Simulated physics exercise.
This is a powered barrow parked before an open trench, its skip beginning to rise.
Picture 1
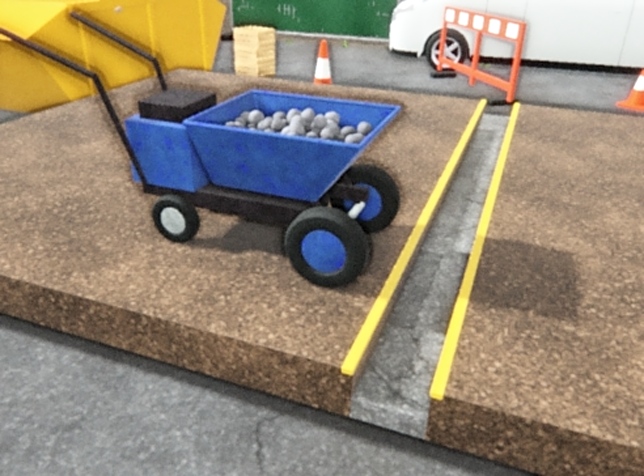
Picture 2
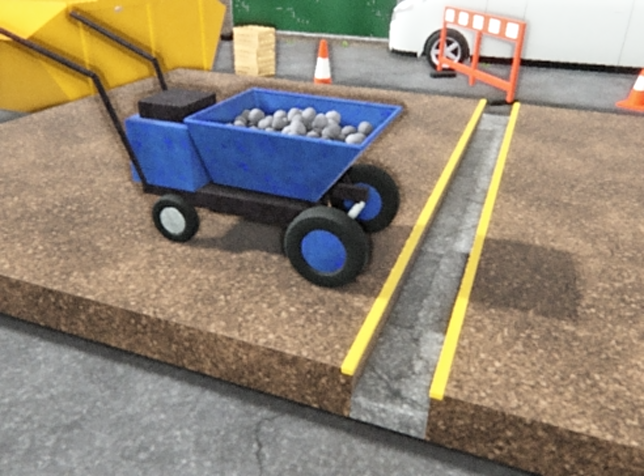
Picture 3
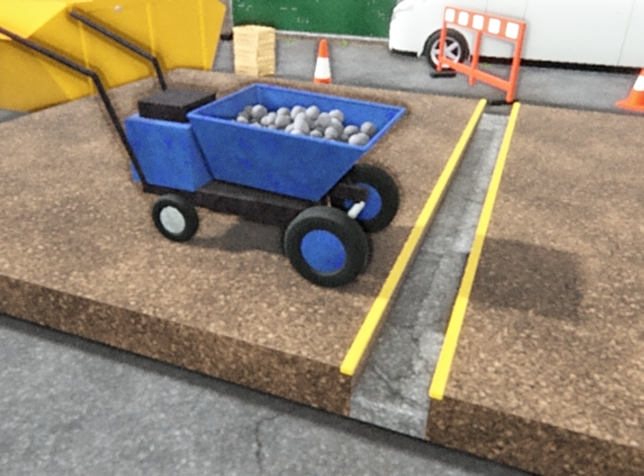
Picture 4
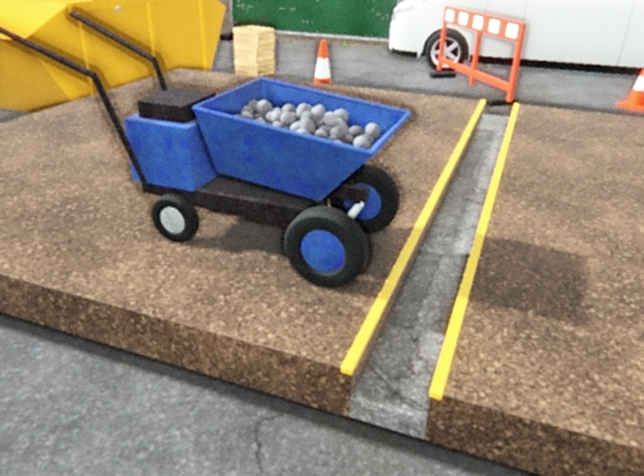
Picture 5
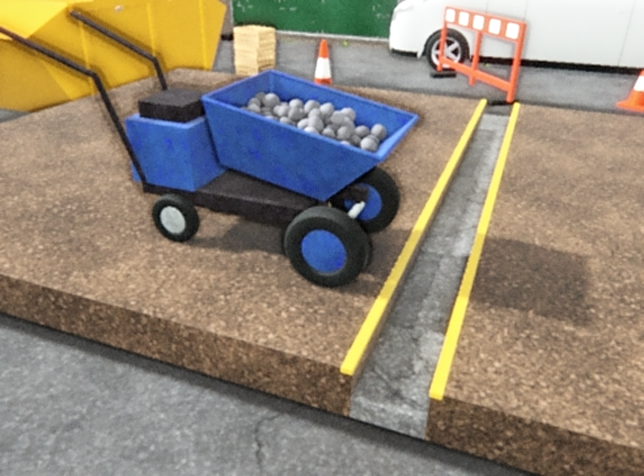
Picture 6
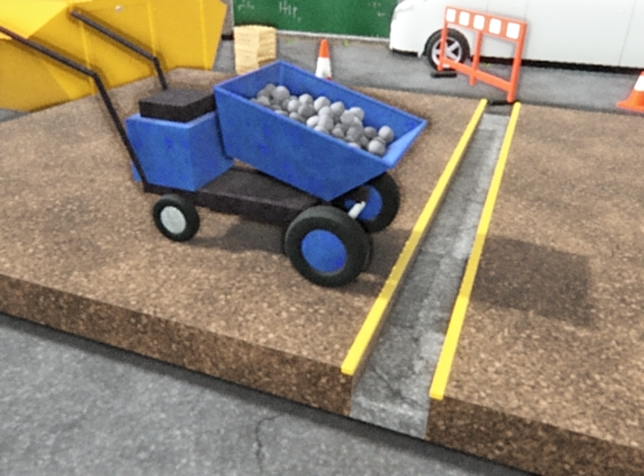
Blue skip of grey cobbles on a parked powered barrow slowly tilting forward to the right beside a yellow-edged open trench.
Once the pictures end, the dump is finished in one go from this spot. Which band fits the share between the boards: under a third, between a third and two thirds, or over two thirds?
It catches less than a third.
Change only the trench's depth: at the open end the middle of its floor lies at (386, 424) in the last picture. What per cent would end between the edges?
Close to 20 per cent.
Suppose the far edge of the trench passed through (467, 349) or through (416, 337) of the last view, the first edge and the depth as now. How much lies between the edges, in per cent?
The first gives 40 %, the second 0 %.
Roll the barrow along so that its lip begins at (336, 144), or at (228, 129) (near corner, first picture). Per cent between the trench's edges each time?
The first gives 50 %, the second 50 %.
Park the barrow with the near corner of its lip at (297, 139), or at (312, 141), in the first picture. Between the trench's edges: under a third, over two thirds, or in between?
One: Beyond two thirds. Two: Above two thirds.
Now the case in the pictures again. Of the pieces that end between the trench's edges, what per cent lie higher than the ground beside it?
Near 5 %.
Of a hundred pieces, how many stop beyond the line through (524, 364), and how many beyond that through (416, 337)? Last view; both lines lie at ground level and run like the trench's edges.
In turn 40 and 90 in a hundred.
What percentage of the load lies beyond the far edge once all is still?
It comes to 80 per cent or so.
Just after the last frame, skip tipped steeply; every one in the skip.
A moment on, skip tipped right over; roughly two thirds in the skip; just a few in or heaped over the trench; roughly a quarter beyond it; about a tenth falling.
Further on, skip tipped right over; about a tenth in the skip; about a tenth in or heaped over the trench; the larger part beyond it.
When it is over, skip tipped right over; roughly a quarter in or heaped over the trench; the larger part beyond it.
